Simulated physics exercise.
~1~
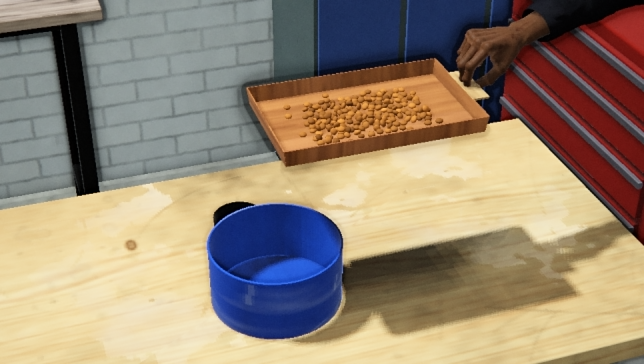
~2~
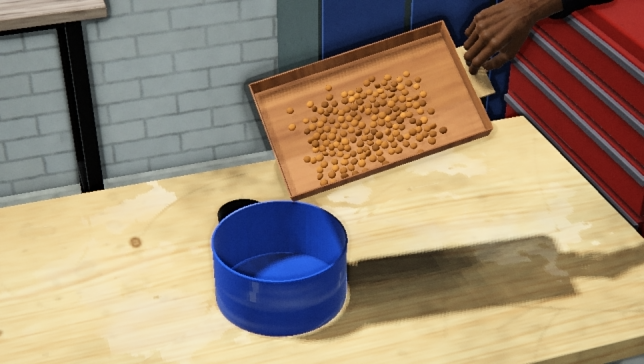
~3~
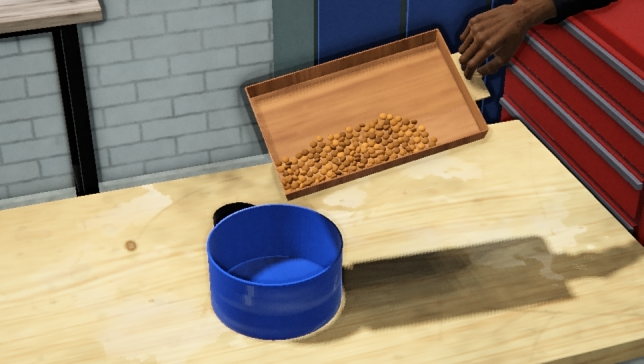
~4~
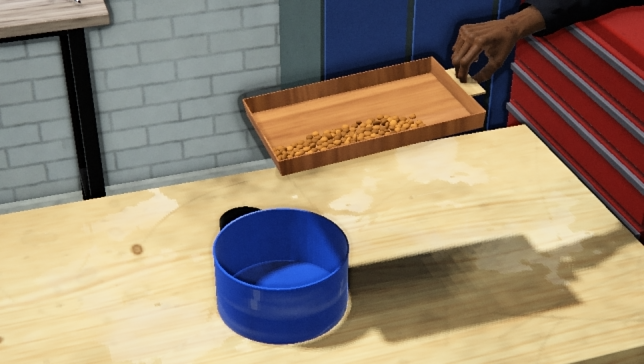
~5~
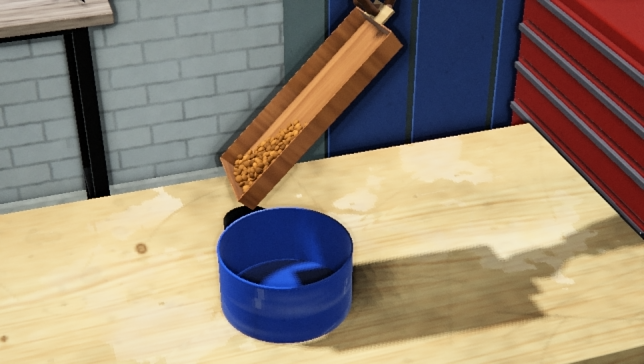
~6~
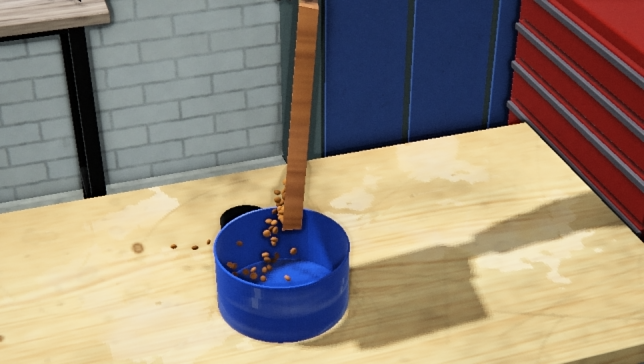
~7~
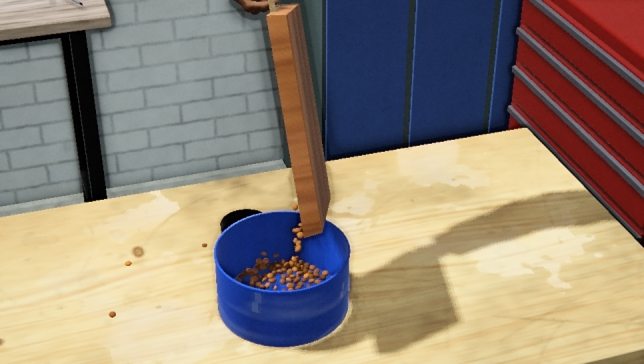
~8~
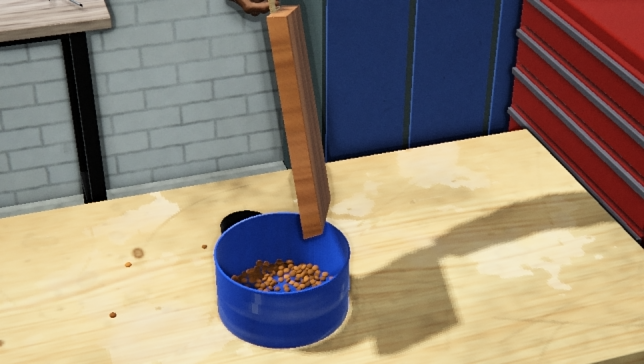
A hand tipped a wooden tray of brown kibble partway, levelled it, then swung it left and tilted it steeply over a blue pot, pouring nearly all the pieces in while a few scattered onto the table, and the tray ended up empty.
